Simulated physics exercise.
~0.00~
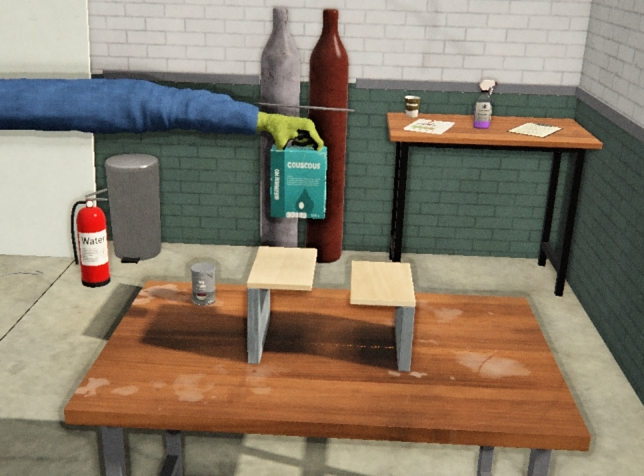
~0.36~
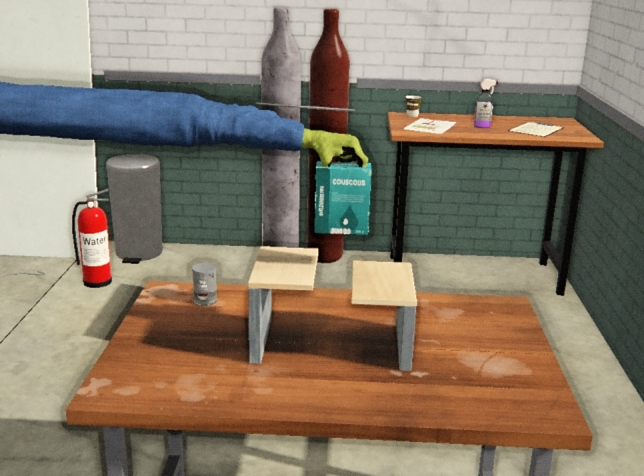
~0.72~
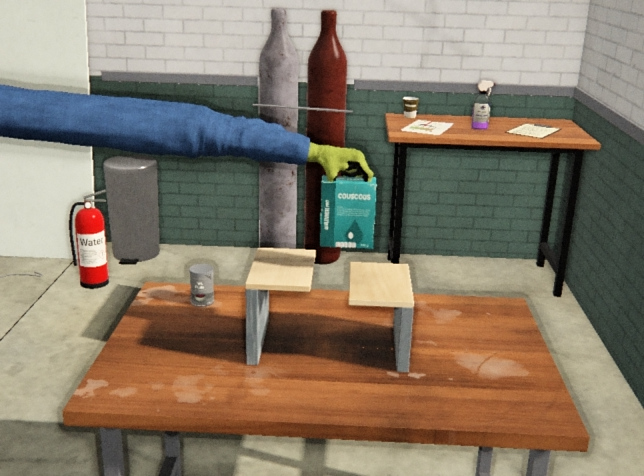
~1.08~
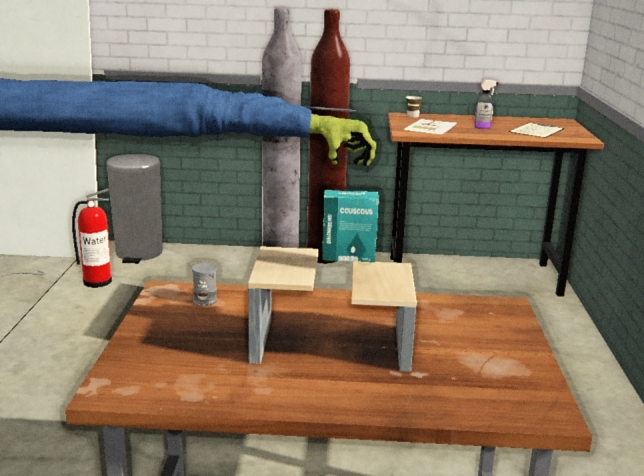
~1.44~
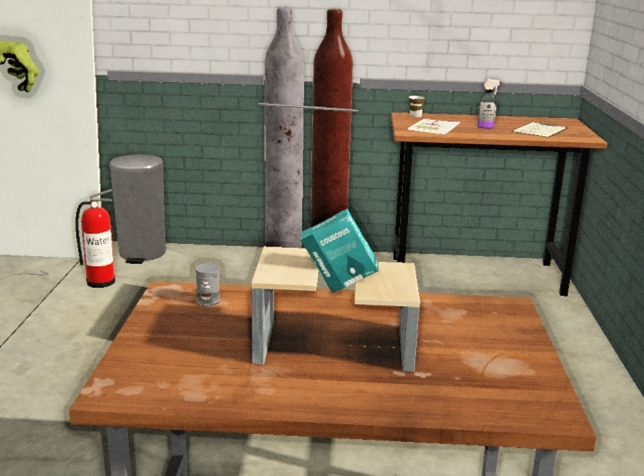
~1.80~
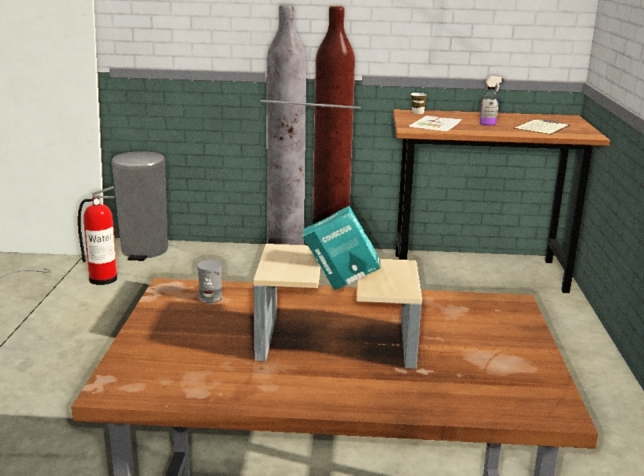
In a workshop, a yellow-green gloved hand carries a turquoise packet rightward above two small ledges on a wooden table, lowers it and lets go. The packet drops, tips over and ends leaning, caught across the gap between the ledges, while the grey tin stays put.
